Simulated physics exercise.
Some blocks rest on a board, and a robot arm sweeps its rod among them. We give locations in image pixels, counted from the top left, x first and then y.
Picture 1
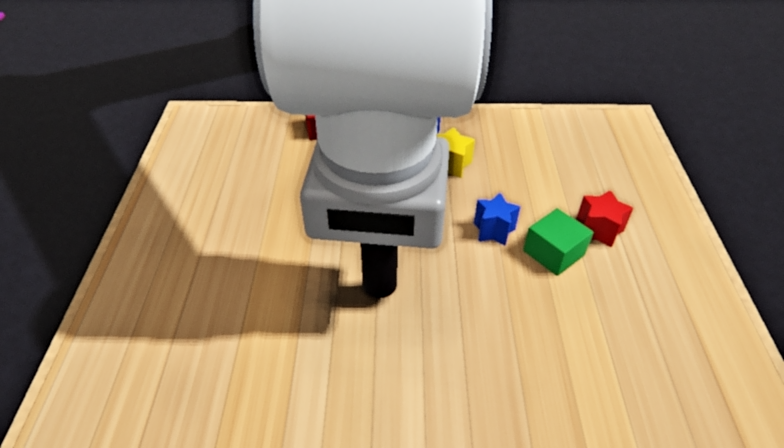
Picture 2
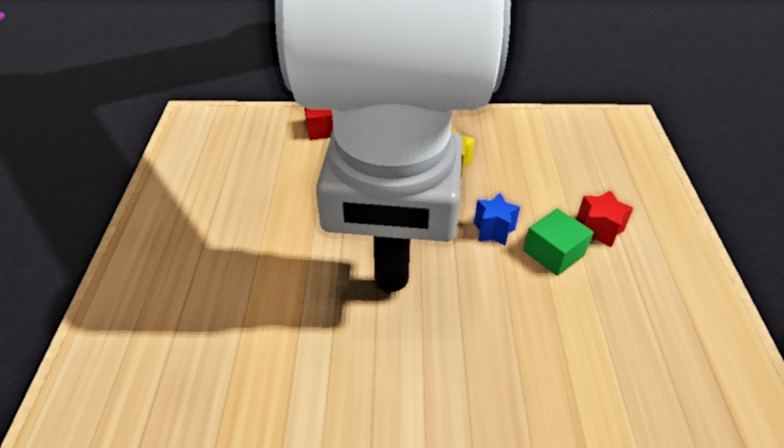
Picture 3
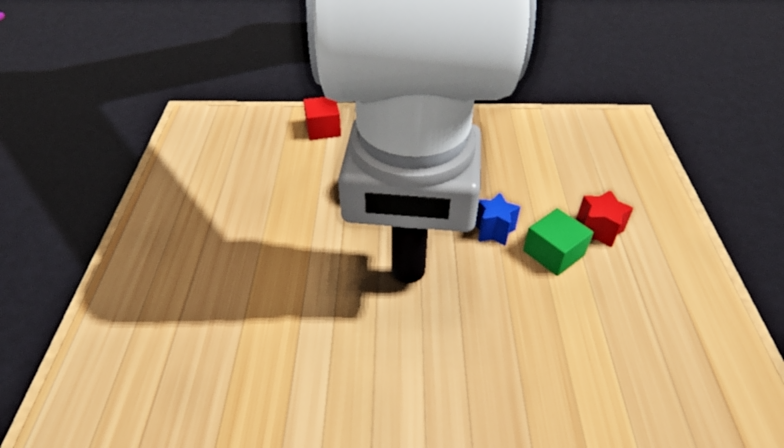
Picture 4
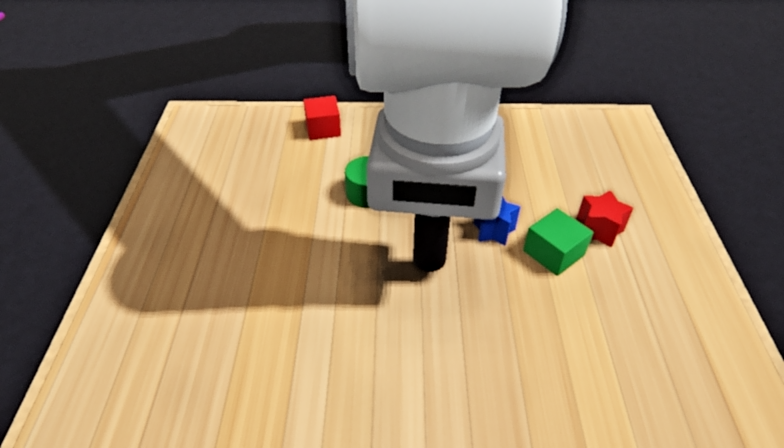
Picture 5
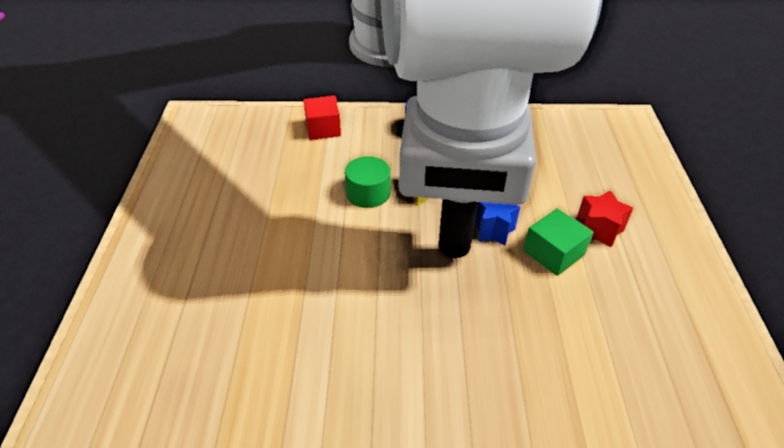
A white and grey robot arm holding a black rod hangs over a pale wooden board against a dark floor, seen from a raised, fixed view. A blue star, green cube and red star sit to the right, with a red cube, green cylinder and yellow piece farther back. The arm sweeps the rod steadily right and slightly away, nearing the blue star, while the blocks stay still.
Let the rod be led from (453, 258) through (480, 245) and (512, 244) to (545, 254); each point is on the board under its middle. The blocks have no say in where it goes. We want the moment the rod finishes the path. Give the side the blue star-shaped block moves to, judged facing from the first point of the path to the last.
Over to the left.
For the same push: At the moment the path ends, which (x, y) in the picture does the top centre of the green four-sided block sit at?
Roughly at (594, 238).
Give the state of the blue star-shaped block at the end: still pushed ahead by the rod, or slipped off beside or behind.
At the end of the path, the rod has already lost the blue star-shaped block, which lies beside or behind it.
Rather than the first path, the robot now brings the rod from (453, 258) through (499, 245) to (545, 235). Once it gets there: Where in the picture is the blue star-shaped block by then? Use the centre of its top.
Somewhere near (512, 195).
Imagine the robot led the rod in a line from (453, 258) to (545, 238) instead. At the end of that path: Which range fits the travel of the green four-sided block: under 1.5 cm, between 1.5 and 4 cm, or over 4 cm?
It goes 1.5 to 4 cm.
The first path, step by step. Halfway along, rod (499, 230); blue star-shaped block (517, 196), turned 25° anticlockwise.
At the end, rod (549, 242); blue star-shaped block (522, 195), turned 50° anticlockwise; green four-sided block (594, 238), turned 25° anticlockwise; red star-shaped block unmoved.
